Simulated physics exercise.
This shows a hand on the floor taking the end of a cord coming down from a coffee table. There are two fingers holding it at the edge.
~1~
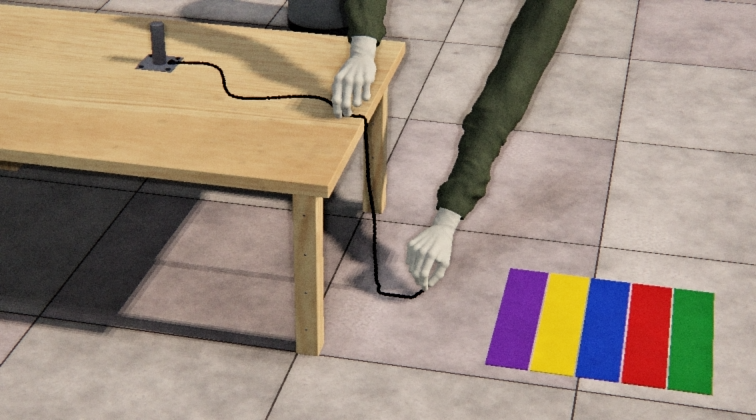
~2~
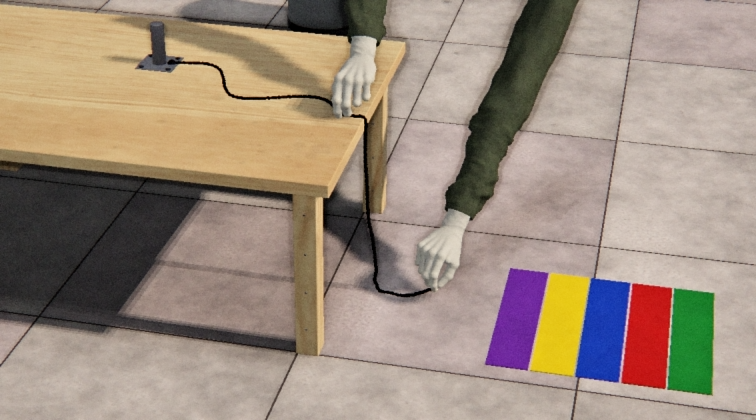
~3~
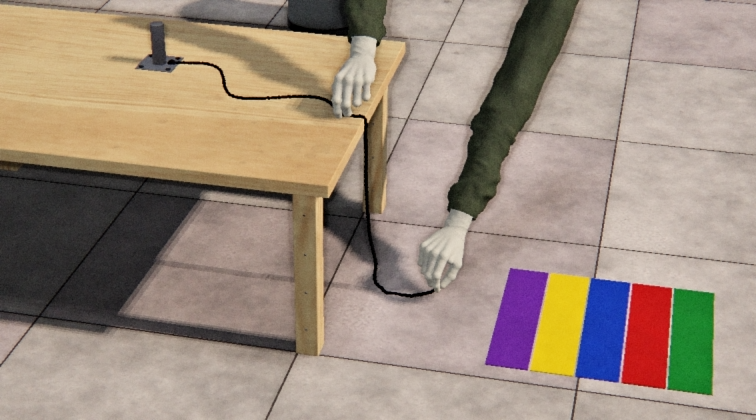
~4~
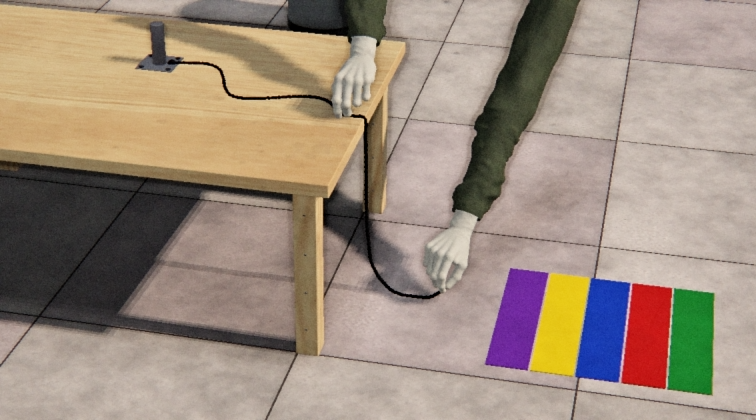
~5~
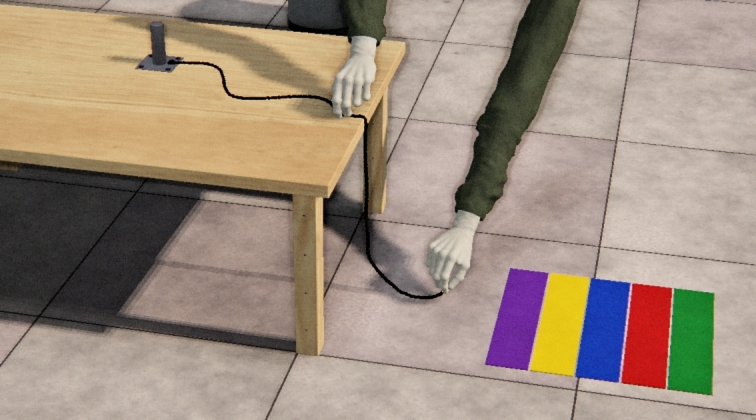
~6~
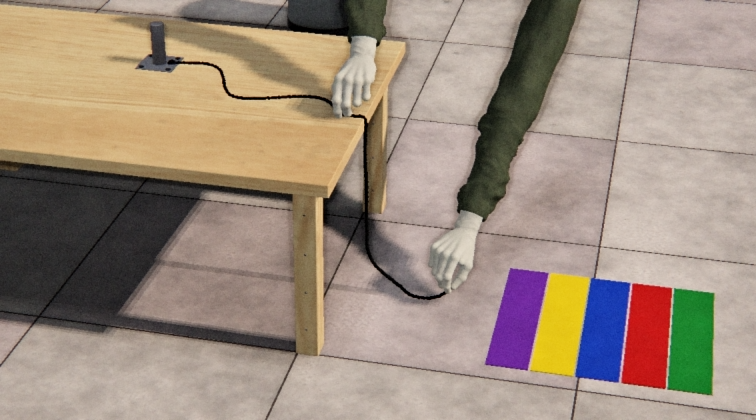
A hand on the floor drew the end of a black cord a little to the right, toward the colored stripes, while another hand held the cord at the table's edge with two fingers.
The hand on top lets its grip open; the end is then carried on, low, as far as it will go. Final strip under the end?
Blue.
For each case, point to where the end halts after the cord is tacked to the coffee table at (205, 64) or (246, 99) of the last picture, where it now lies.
In order, the pixels are (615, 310) and (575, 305).
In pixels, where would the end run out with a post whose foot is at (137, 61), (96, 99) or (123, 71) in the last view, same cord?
Near (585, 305), (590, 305) and (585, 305).
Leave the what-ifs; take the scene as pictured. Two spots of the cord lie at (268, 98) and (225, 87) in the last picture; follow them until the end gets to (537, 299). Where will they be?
Positions: (310, 94) for the first, (257, 82) for the second.
Soon after, end near (537, 299); over purple.
After that, end near (587, 306); over blue.
At the stop, end near (617, 309); over blue. The blue one.
